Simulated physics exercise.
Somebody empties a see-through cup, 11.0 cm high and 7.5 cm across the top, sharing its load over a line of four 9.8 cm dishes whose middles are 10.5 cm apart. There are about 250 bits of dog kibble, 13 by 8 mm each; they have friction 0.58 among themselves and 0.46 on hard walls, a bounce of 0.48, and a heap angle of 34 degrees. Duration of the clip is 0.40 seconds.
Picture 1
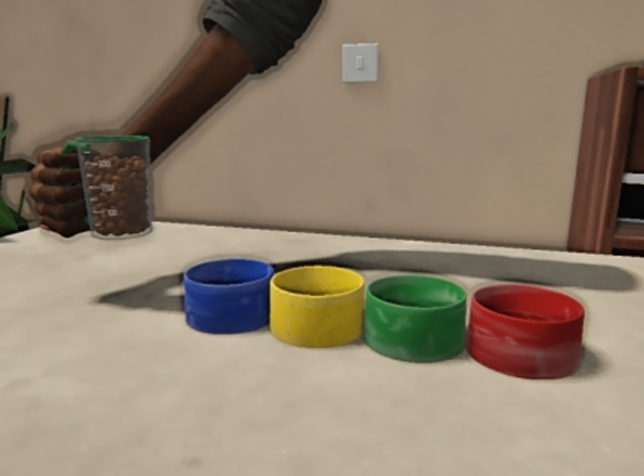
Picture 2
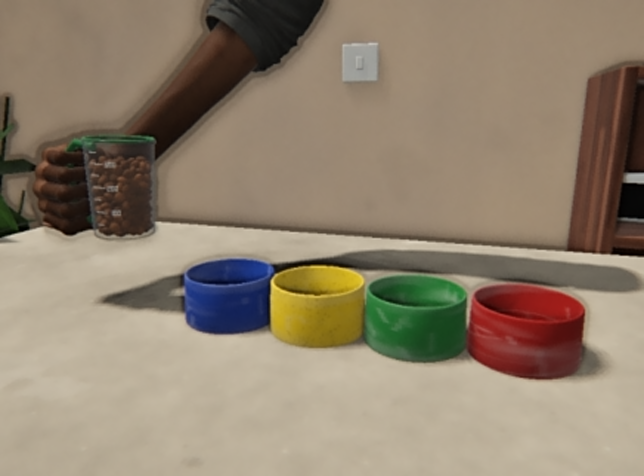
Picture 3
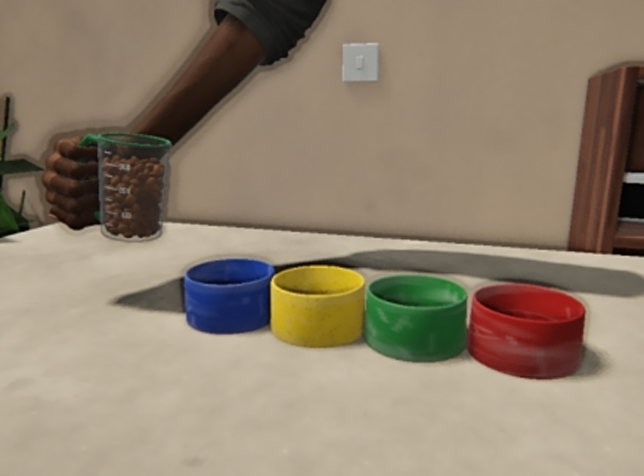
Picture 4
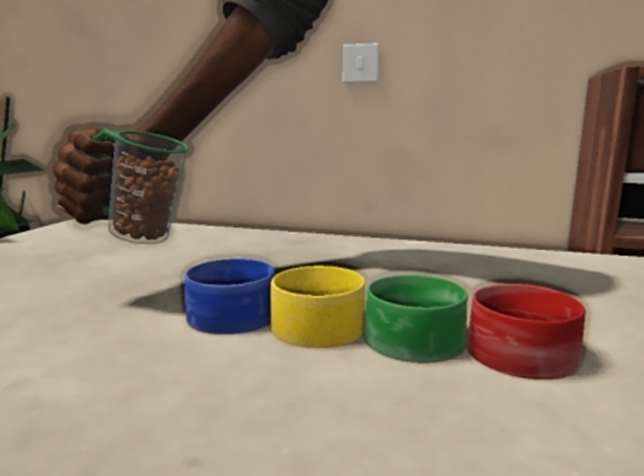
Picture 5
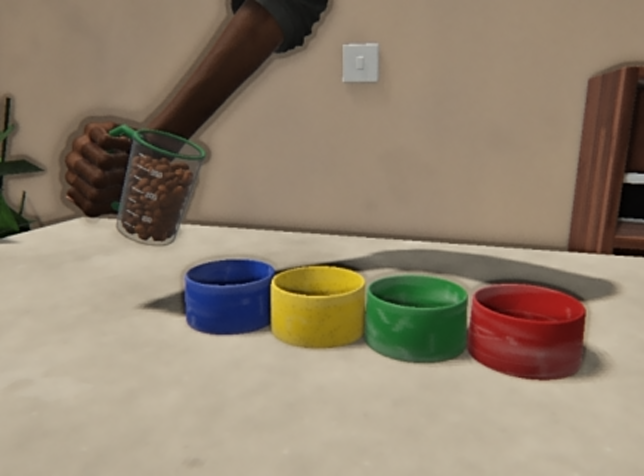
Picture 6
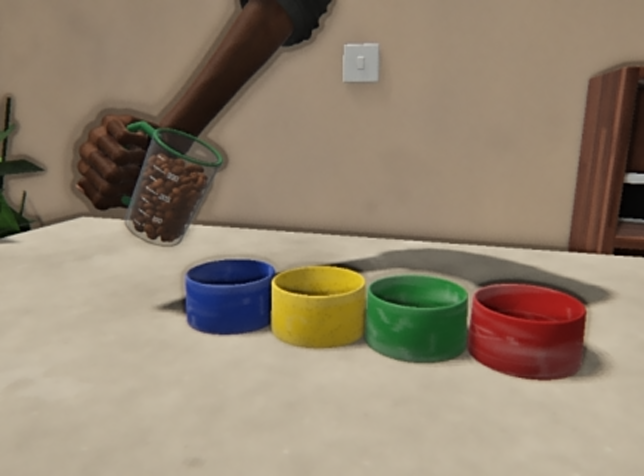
A hand moves a clear cup of brown pieces right, gradually tilting it near four colored dishes.
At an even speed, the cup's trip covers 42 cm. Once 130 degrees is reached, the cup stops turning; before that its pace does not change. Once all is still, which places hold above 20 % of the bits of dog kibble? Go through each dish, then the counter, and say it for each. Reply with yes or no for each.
Red: No, blue: No, green: Yes, yellow: No, counter: No.
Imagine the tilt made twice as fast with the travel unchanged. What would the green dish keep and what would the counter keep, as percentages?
Shares - green: 0, counter: 10.
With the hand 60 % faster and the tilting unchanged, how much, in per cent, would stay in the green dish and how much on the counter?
Shares: Green 0, counter 10.
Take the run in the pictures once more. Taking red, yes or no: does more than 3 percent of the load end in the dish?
Red - it holds.
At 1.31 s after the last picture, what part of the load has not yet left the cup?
Around 15 percent.
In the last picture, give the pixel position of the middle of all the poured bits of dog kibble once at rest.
Approximately (434, 325) in the last picture.
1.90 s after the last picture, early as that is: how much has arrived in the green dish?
I'd say around 75 per cent.
Then, 0.79 s after the last picture, tilt 97 degrees; cup holds 100 %.
Then, 1.31 s after the last picture, tilt 130 degrees; cup holds 15 %, green 80 %.
Then, 1.90 s after the last picture, tilt 130 degrees; cup holds 0 %, red 15 %, green 75 %.
In the end, red 15 %, blue 0 %, green 75 %, yellow 0 %, counter 15 %.
